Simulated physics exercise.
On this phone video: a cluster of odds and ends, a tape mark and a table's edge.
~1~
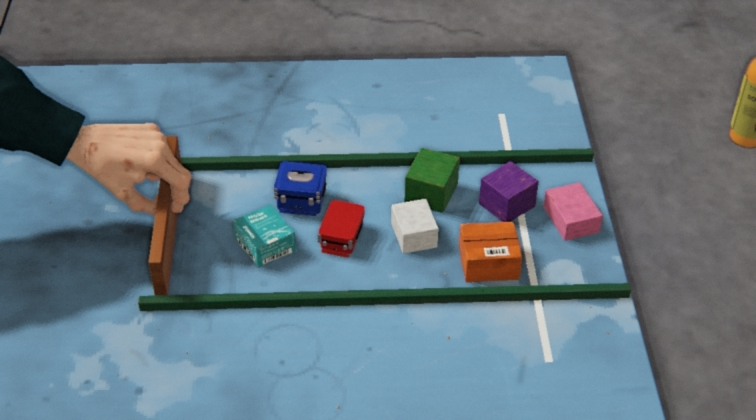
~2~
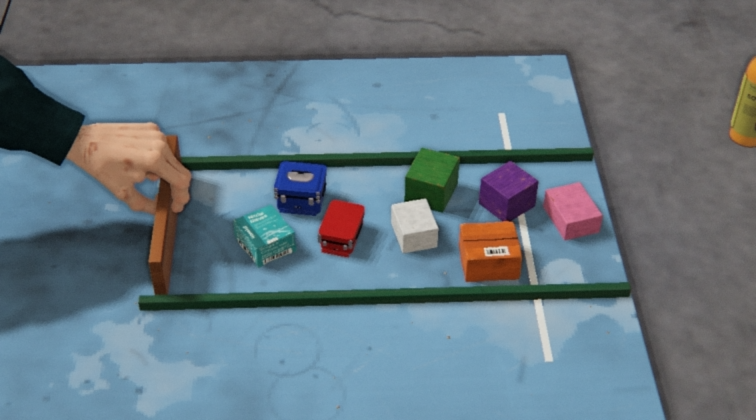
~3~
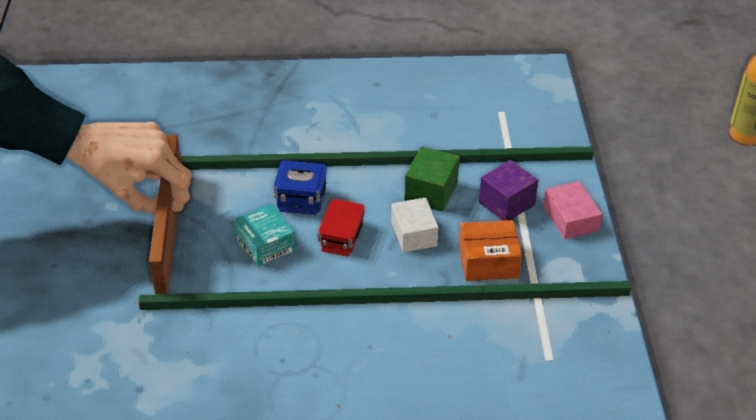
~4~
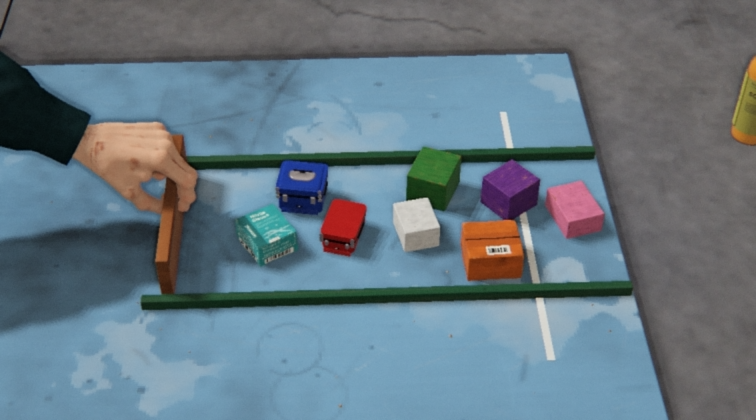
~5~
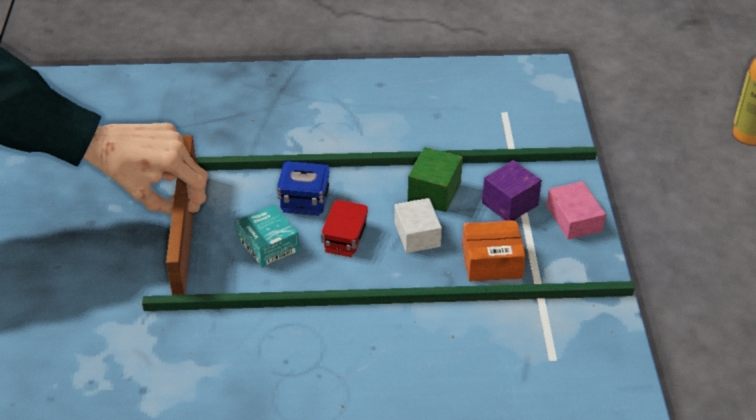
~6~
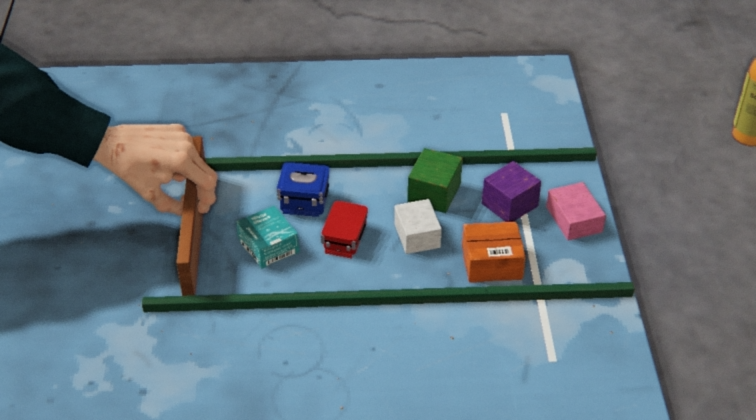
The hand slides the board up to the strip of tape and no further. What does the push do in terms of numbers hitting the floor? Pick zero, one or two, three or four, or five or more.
It sends three or four to the floor.
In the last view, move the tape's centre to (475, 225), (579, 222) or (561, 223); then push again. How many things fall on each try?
Counts per try, in order: 1 / 6 / 6.
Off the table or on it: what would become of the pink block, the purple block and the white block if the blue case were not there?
Outcome - pink block falling, purple block staying, white block falling.
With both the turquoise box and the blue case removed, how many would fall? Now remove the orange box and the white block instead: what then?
The counts: 1 and 2.
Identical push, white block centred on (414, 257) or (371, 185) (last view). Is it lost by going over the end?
Result for the white block: Place one, it remains there; place two, it remains there.
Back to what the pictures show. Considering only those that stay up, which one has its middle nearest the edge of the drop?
The green block ends nearest.
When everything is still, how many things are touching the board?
2 of them.
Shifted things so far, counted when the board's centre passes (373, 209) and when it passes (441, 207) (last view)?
The first count is 6, and then it's 8.
Early on, none off yet; pink block at rest near (576, 211); purple block at rest near (511, 193); orange box at rest near (493, 252).
A while later, none off yet; pink block at rest near (576, 211); purple block at rest near (511, 193); orange box travelled about its own width near (526, 257).
Further along, none off yet; pink block travelled about its own width near (608, 216); purple block travelled about its own width near (573, 187); orange box travelled well along near (611, 254).
Finally, the number that fall off is three or four; lost, white block, orange box, purple block and pink block.
